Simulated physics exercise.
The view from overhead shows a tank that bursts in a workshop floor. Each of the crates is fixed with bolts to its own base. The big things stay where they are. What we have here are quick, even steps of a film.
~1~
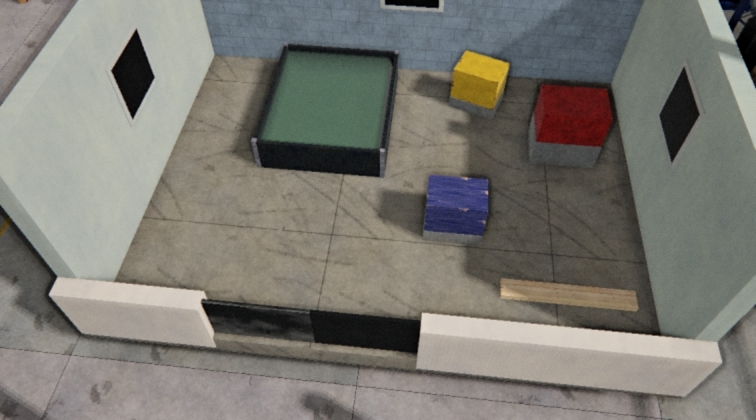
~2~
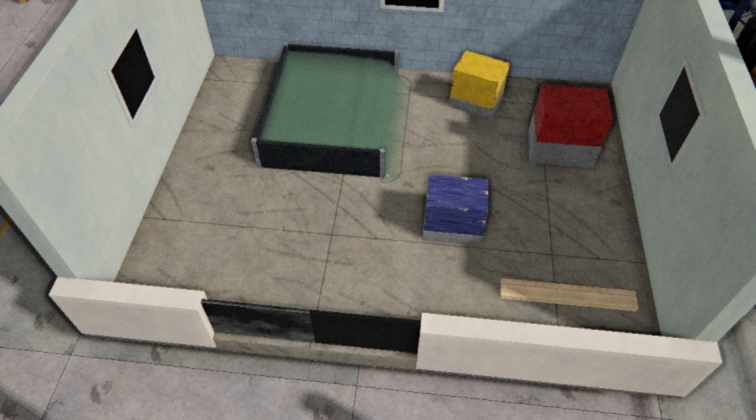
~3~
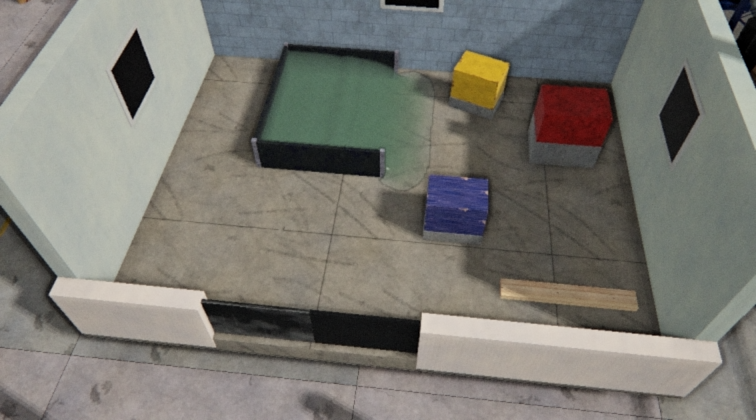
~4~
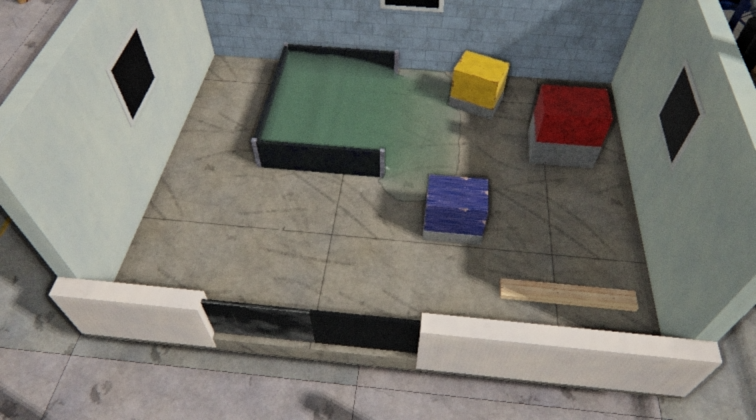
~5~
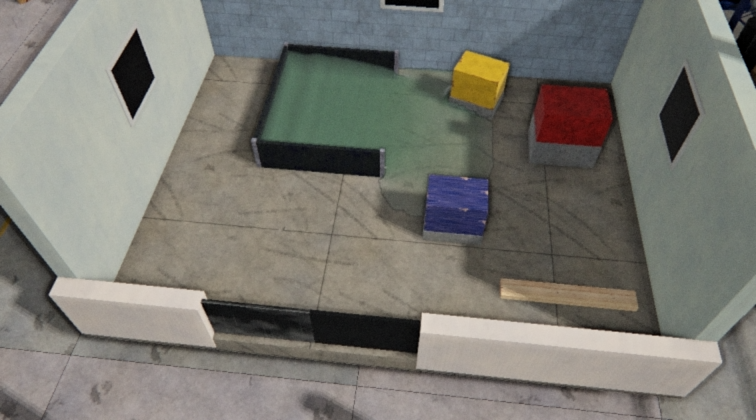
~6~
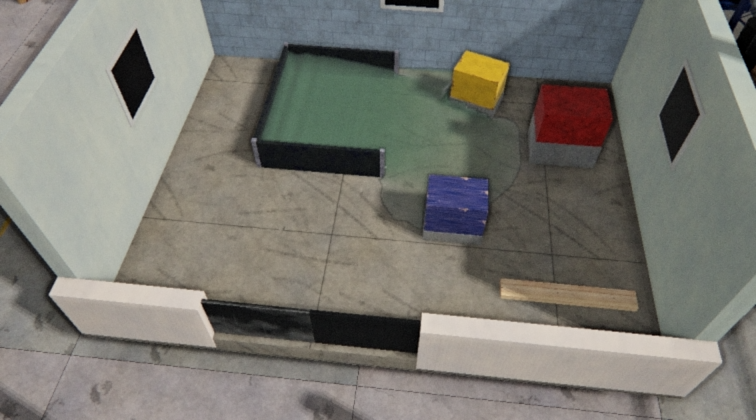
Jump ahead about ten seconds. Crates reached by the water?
Red crate not reached, blue crate not reached, yellow crate reached.
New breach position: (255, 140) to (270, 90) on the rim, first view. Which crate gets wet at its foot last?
That would be the red-painted one.
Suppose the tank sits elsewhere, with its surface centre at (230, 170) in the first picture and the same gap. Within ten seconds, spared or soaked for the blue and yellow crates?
As I see it, the blue crate gets flooded, and the yellow crate is left untouched too.
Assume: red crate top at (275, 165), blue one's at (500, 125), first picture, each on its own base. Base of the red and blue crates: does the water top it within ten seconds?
The red crate stays clear, while the blue crate gets flooded.
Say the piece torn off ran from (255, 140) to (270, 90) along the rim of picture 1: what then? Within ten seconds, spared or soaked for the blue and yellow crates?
The blue crate is untouched and the yellow crate is untouched.
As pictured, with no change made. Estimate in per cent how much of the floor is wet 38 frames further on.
Around 75 percent, give or take.
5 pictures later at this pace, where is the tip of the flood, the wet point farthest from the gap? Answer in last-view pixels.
I'd say near (626, 192).
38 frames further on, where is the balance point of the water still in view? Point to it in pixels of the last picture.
My reading is close to (471, 183).
A moment on, water covers 30 % of the floor; the red crate water round its plinth, the blue crate water round its plinth, the yellow crate water round its plinth.
Next, water covers 35 % of the floor; the red crate water round its plinth, the blue crate water round its plinth, the yellow crate water round its plinth.
Then, water covers 50 % of the floor; the red crate water round its plinth, the blue crate water round its plinth, the yellow crate water round its plinth.
Later, water covers 75 % of the floor; the red crate water round its plinth, the blue crate water round its plinth, the yellow crate water round its plinth.
In the end, water covers 95 % of the floor; the red crate stayed above the water, the blue crate stayed above the water, the yellow crate was topped.
